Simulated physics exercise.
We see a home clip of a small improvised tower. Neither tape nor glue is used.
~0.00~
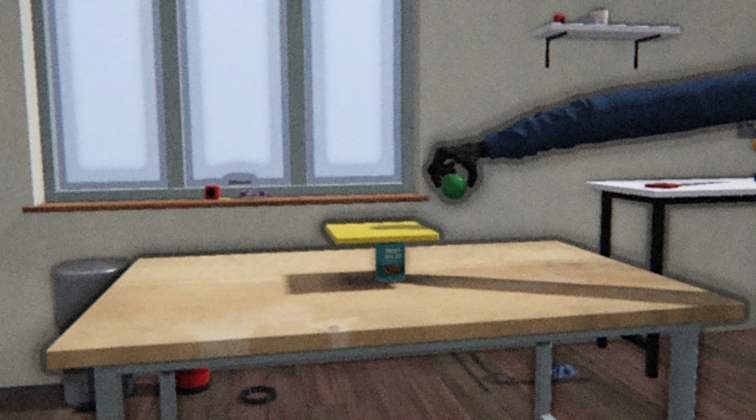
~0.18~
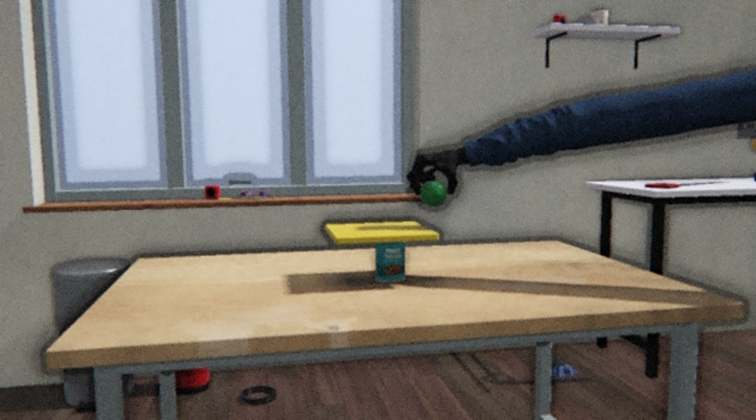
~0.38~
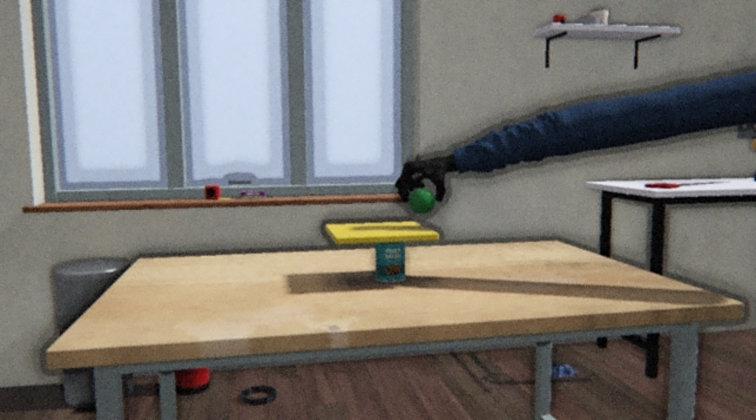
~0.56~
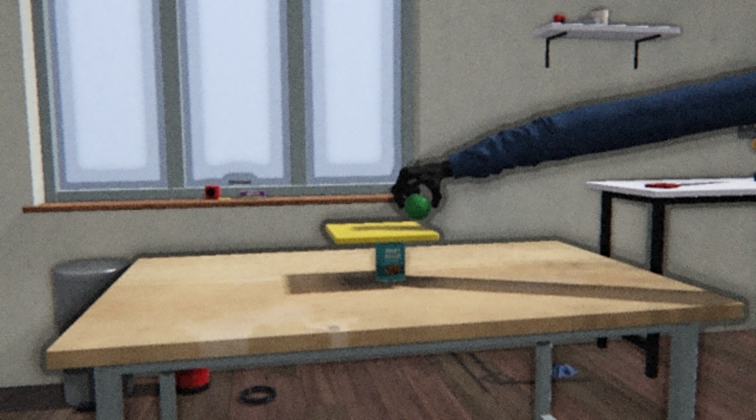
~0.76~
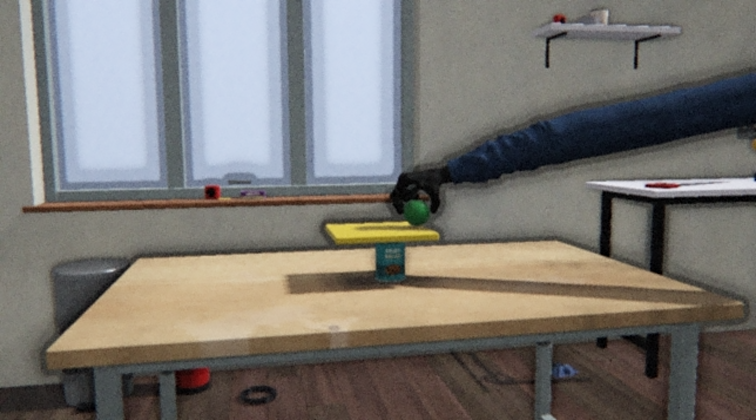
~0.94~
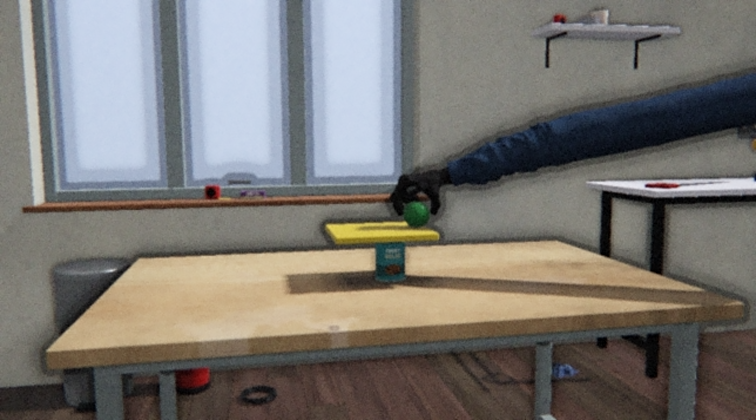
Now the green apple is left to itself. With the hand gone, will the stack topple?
No, it stays standing.
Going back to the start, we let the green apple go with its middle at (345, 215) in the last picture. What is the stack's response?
The stack then collapses.
After 1.04 s, no change.
After 1.44 s, green apple resting near (417, 215).
In the end (2.0 s), all 3 unmoved. At the end, from the last picture's camera, green apple near (417, 215). The stack stays up.
